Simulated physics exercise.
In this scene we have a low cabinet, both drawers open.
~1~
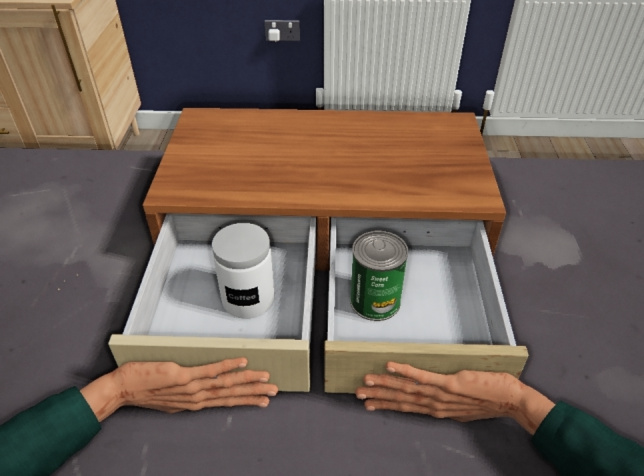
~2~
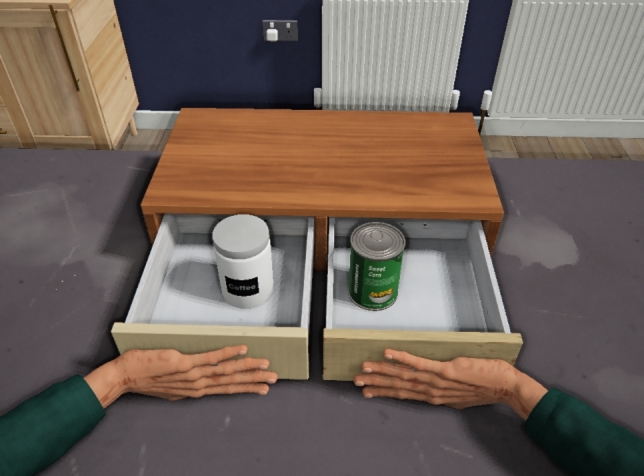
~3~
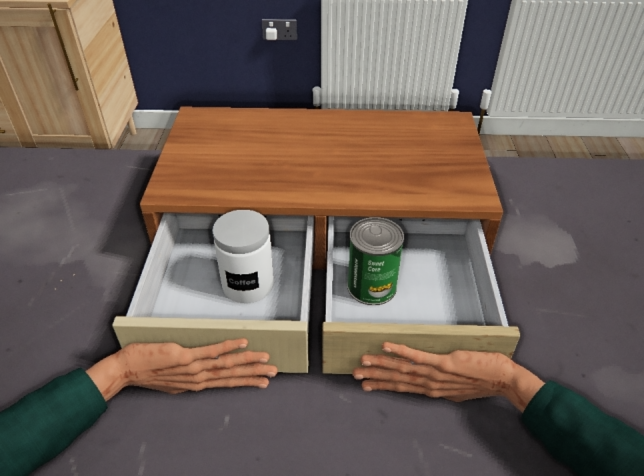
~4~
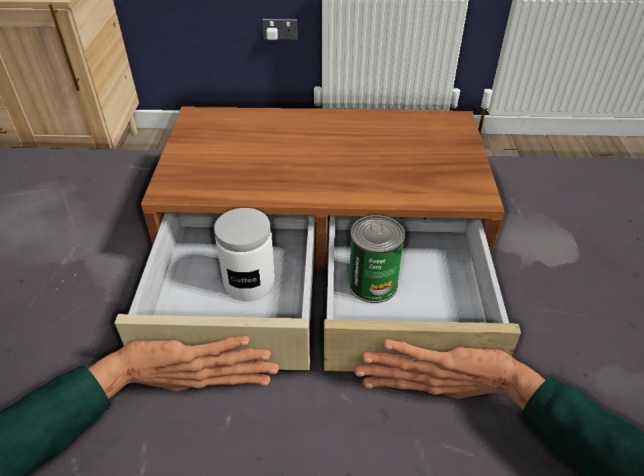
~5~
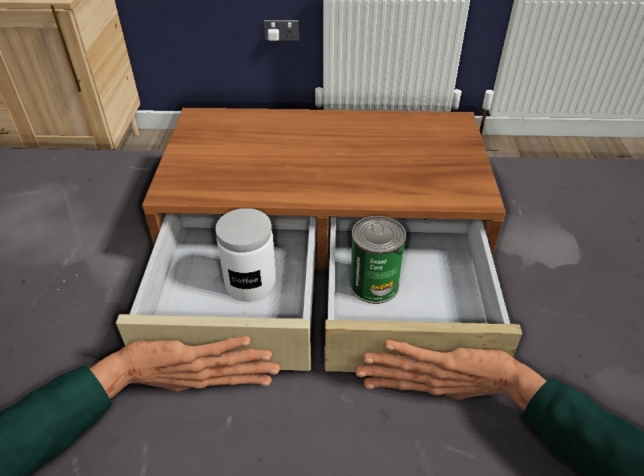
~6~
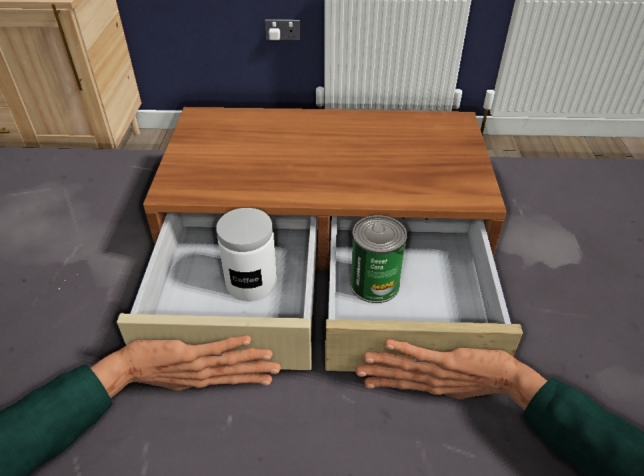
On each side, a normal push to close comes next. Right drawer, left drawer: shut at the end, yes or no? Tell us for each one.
Right drawer - no; left drawer - no.
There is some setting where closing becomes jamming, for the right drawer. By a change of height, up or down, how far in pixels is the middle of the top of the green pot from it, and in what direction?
Roughly 4 pixels, downward.
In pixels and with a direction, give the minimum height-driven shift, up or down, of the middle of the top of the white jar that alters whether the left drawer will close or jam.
Down by 16 pixels.
Then, 0.28 s after the last picture, right drawer starting in; left drawer starting in.
Then, 0.46 s after the last picture, right drawer starting in; left drawer about half in.
Then, 0.58 s after the last picture, right drawer about half in; left drawer about half in.
At rest, the right drawer stays ajar; the left drawer stays ajar.
